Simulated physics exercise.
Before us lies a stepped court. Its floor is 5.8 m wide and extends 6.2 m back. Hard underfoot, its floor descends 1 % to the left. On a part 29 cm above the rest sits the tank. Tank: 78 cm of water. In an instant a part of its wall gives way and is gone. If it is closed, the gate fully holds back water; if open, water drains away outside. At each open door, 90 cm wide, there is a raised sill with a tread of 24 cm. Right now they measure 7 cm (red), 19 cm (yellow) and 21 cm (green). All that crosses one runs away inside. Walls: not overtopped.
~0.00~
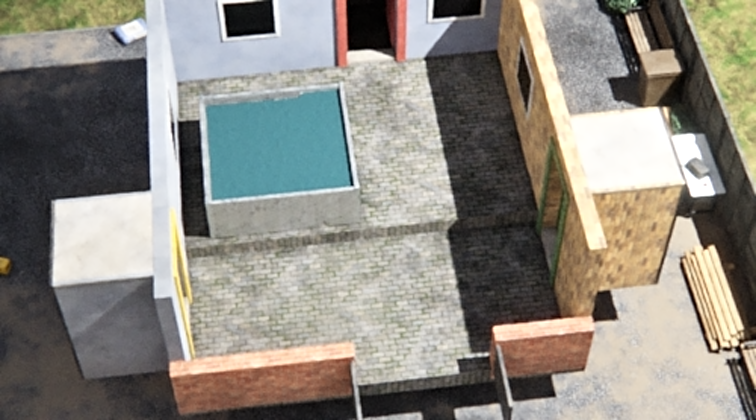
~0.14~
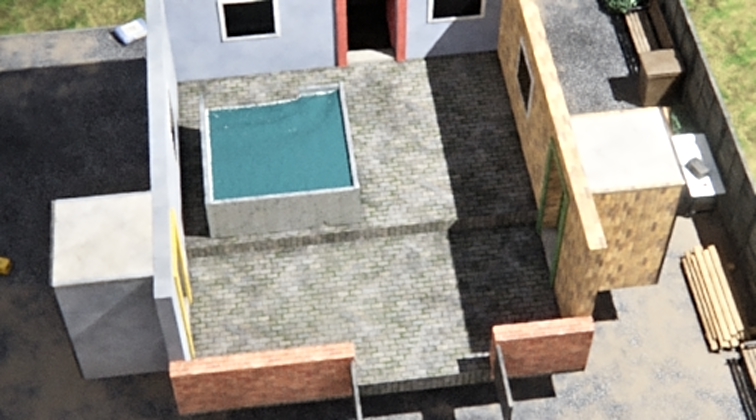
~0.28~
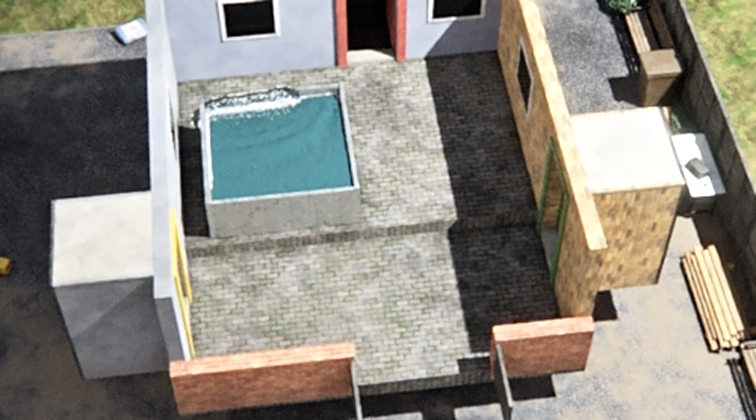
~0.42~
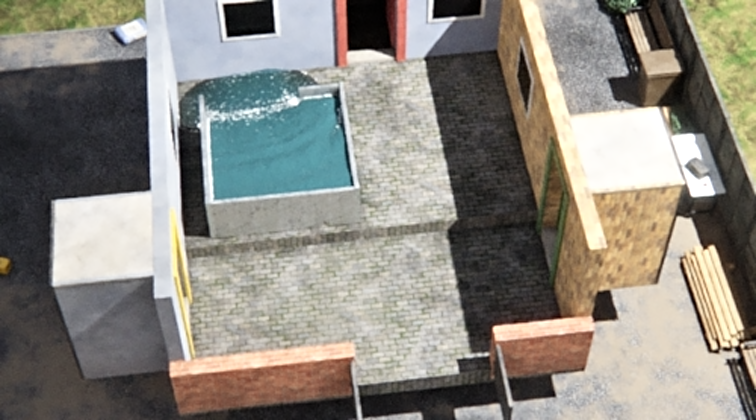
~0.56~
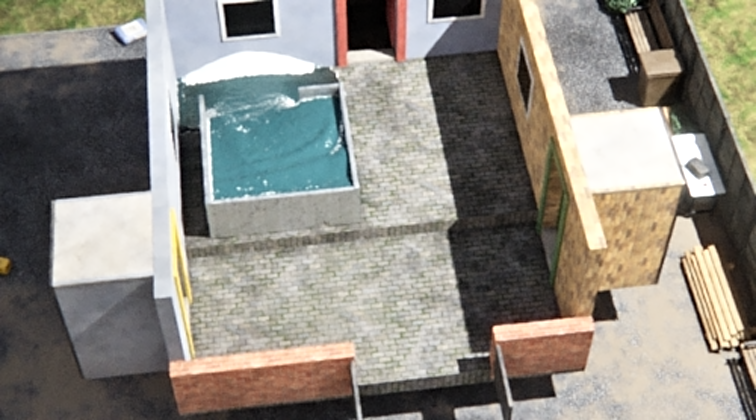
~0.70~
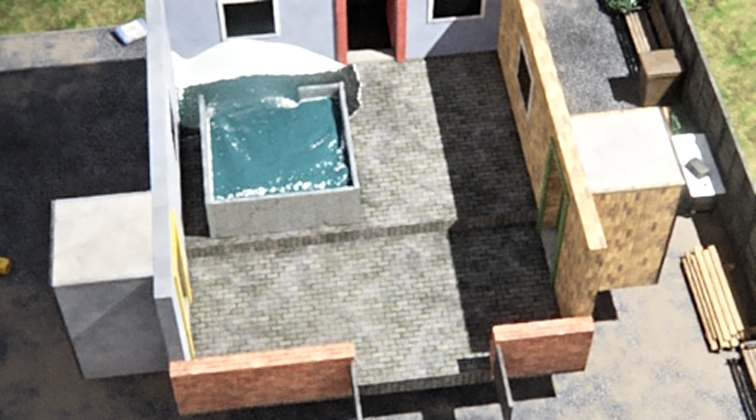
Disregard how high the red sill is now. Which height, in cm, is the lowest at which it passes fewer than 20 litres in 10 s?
Close to 9 cm.
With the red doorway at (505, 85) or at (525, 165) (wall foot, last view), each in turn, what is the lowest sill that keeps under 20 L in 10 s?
Roughly 23 cm, then roughly 11.0 cm.
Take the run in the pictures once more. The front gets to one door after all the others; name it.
It would be the green one.
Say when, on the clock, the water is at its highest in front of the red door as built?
The level tops out around 3.8 s.
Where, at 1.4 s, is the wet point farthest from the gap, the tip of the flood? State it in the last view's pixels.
Lab note: Front tip approx. at (448, 57).
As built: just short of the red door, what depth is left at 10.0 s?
Depth: Near 6.0 cm.
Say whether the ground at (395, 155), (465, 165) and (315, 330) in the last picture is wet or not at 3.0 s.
Those three come out soaked, soaked and bone-dry, in that order.
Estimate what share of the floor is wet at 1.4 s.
Wet share: Around 15 %.
After 1.4 s water covers 15 % of the floor, deepest (78 cm) near (178, 84); 11 cm at the red door, 0 litres in over its 7 cm sill.
After 3.0 s water covers 55 % of the floor, deepest (49 cm) near (194, 390); 12 cm at the red door, 12 litres in over its 7 cm sill.
After 10.0 s water covers 95 % of the floor, deepest (22 cm) near (194, 390); 6 cm at the red door, 42 litres in over its 7 cm sill.
At the red door as built, the water arrived by 0.9 s and peaked near 12 cm at 3.8 s.
With a sill of 7.5 cm, 36 litres would have come in within the 10 s; with 10.5 cm, 11 litres. So under 20 litres takes about 9 cm.
